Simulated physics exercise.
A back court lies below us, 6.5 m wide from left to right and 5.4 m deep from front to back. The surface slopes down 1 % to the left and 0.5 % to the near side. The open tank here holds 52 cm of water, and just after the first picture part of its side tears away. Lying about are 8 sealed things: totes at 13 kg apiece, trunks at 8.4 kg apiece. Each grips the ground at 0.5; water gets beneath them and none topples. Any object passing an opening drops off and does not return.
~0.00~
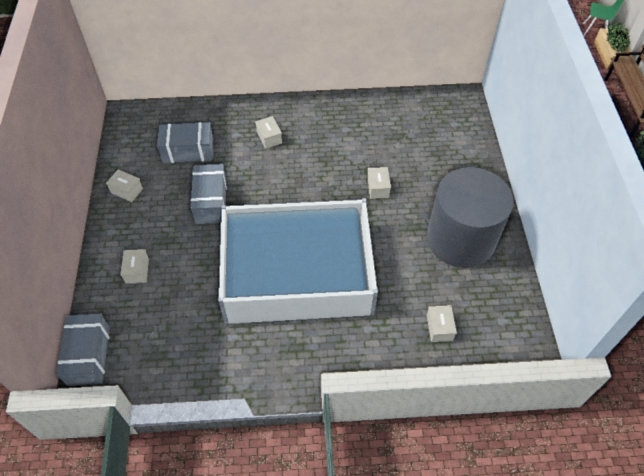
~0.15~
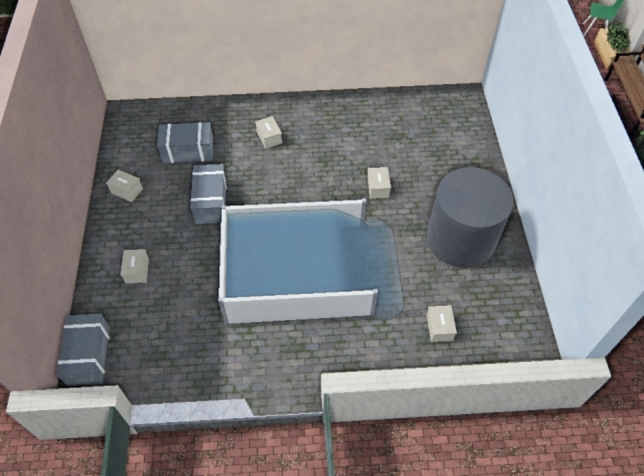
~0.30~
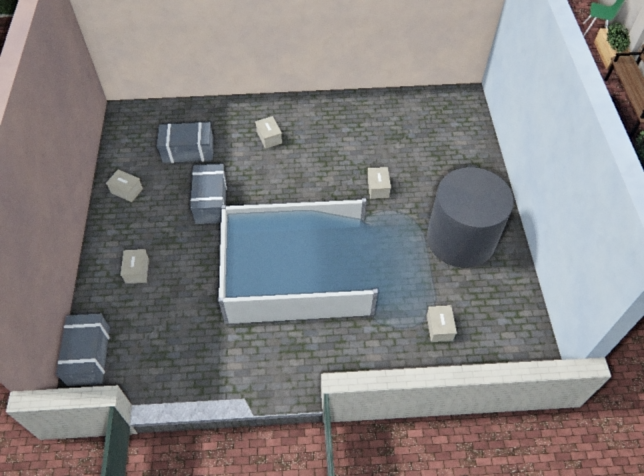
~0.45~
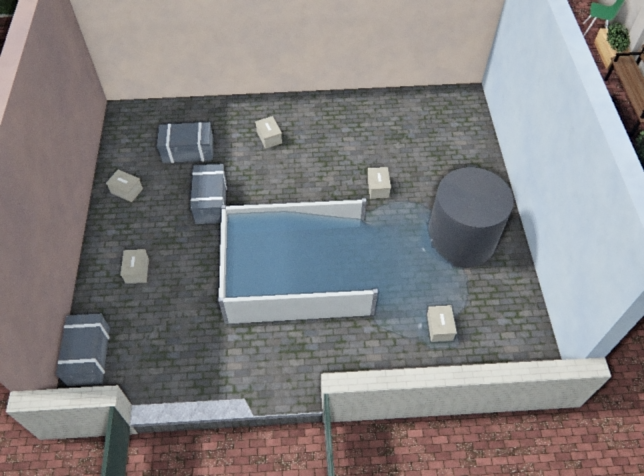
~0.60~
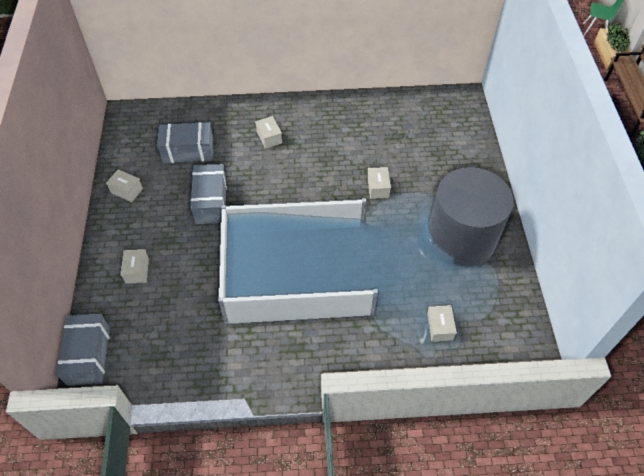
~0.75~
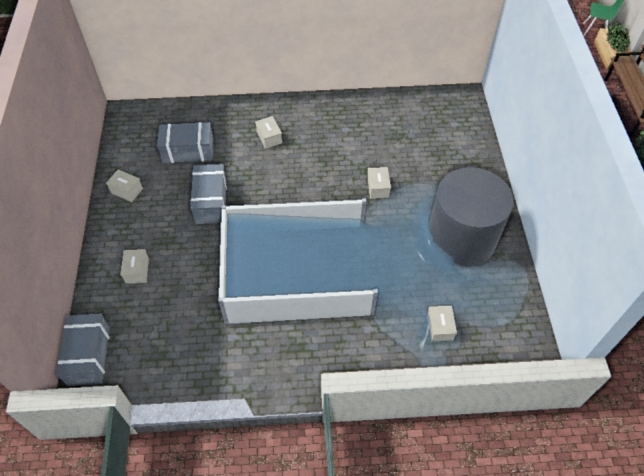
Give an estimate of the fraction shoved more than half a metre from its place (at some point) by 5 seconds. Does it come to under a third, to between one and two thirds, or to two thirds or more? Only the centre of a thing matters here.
Under a third.
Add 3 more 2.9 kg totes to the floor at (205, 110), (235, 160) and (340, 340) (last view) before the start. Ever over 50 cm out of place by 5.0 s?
First falls shy, second falls shy, third exceeds it.
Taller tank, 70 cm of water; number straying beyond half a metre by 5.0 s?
1.
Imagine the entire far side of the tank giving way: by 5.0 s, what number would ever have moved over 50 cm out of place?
Then the count would be 4.
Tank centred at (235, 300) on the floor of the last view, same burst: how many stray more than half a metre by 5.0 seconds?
1.
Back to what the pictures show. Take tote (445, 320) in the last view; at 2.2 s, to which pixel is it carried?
Look about (503, 352).
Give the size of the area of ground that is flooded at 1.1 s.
Flooded: Near 8.0 m2.
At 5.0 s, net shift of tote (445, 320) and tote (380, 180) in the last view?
Taking them in turn, I get 50 cm for the first and 0 cm for the second.
After 1.1 s 0 of 8 are over 50 cm from their spots; 0 afloat.
After 2.2 s 1 of 8 are over 50 cm from their spots; 1 afloat.
After 3.5 s 1 of 8 are over 50 cm from their spots; 1 afloat.
After 5.0 s 1 of 8 are over 50 cm from their spots, and 1 have been at some point; 0 afloat.
